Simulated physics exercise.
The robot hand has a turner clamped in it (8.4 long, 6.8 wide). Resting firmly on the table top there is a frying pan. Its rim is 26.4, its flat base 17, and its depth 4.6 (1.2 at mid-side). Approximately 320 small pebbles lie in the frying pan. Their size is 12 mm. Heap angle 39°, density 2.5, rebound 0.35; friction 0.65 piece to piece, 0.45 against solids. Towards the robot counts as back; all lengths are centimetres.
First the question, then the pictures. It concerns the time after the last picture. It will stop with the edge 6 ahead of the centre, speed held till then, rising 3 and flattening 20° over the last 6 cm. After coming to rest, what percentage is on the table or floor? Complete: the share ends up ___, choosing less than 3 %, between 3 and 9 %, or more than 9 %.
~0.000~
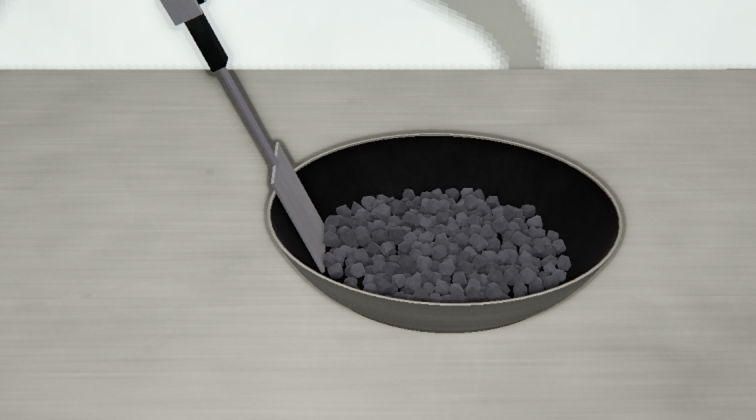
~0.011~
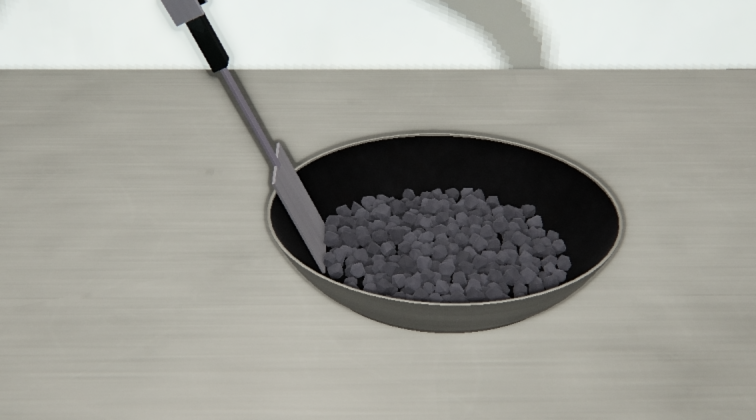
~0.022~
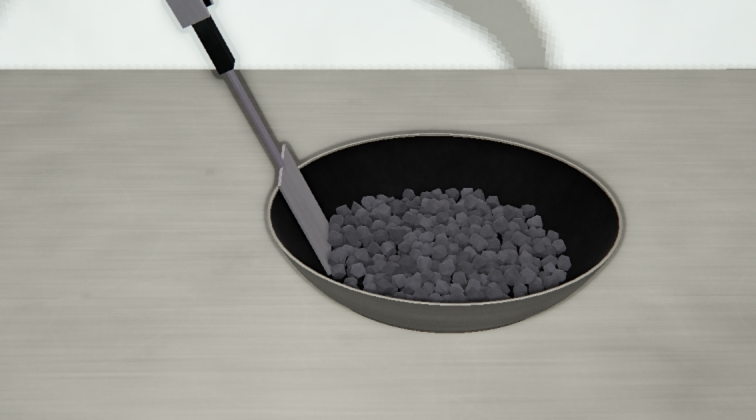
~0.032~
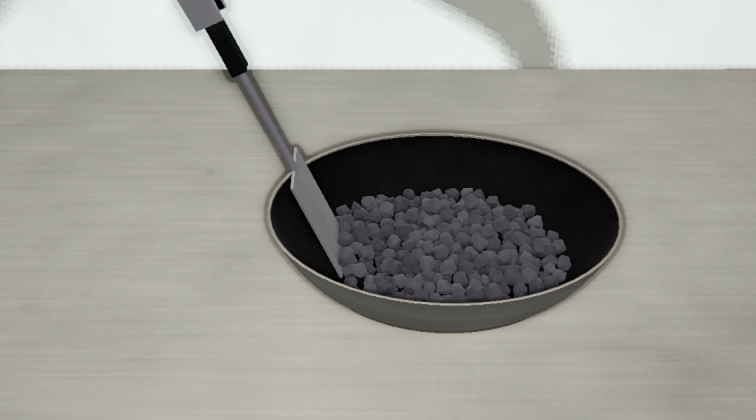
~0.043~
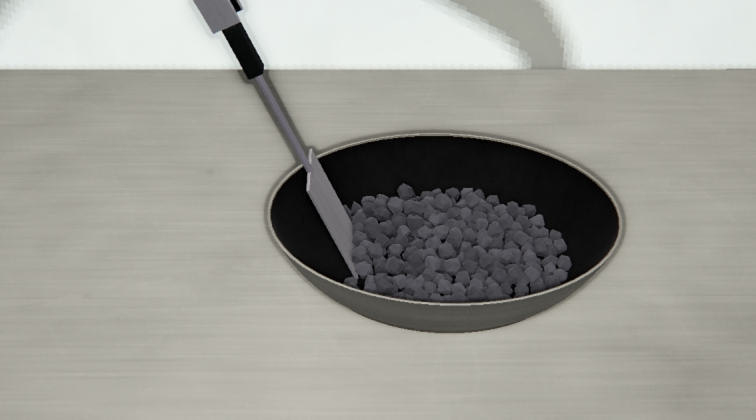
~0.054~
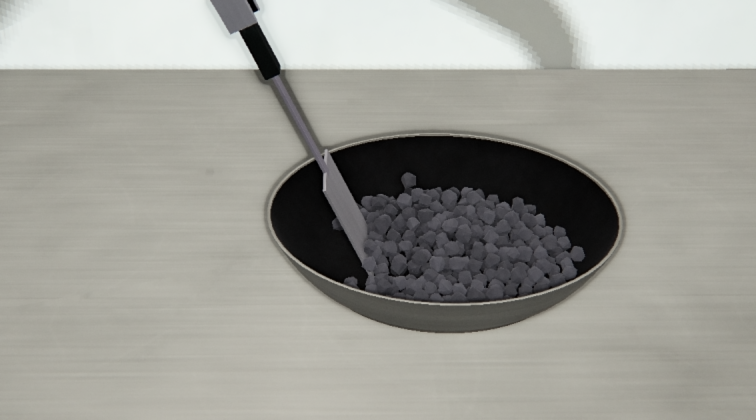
The share ends up between 3 and 9 %.
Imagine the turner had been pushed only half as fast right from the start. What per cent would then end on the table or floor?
Then around 0 percent would finish on the table or floor.
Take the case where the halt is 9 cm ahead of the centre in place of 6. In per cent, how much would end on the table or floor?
That would be something like 25 in a hundred.
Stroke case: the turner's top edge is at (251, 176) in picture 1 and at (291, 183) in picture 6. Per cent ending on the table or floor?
Some 0 percent ends up on the table or floor.
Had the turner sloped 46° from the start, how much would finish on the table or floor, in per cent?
Estimate for that slope: Some 5 per cent.
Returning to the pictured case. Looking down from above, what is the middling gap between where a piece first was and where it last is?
I'd guess close to 4 centimetres.
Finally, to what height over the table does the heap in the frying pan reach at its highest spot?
About 5.5 cm above the table.
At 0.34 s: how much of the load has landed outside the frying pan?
My estimate is roughly 4 %.
After 0.09 s, sloping 65°, highest piece 6 above the table; 321 in the frying pan.
After 0.12 s, sloping 58°, highest piece 7 above the table; 320 in the frying pan, 1 on the blade or in flight.
After 0.34 s, sloping 45°, highest piece 5 above the table; 304 in the frying pan, 15 on the table or floor, 2 on the blade or in flight.
After 1.39 s, sloping 45°, highest piece 5 above the table; 304 in the frying pan, 17 on the table or floor.
At rest, 304 in the frying pan, 17 on the table or floor. That is 5 % on the table or floor.
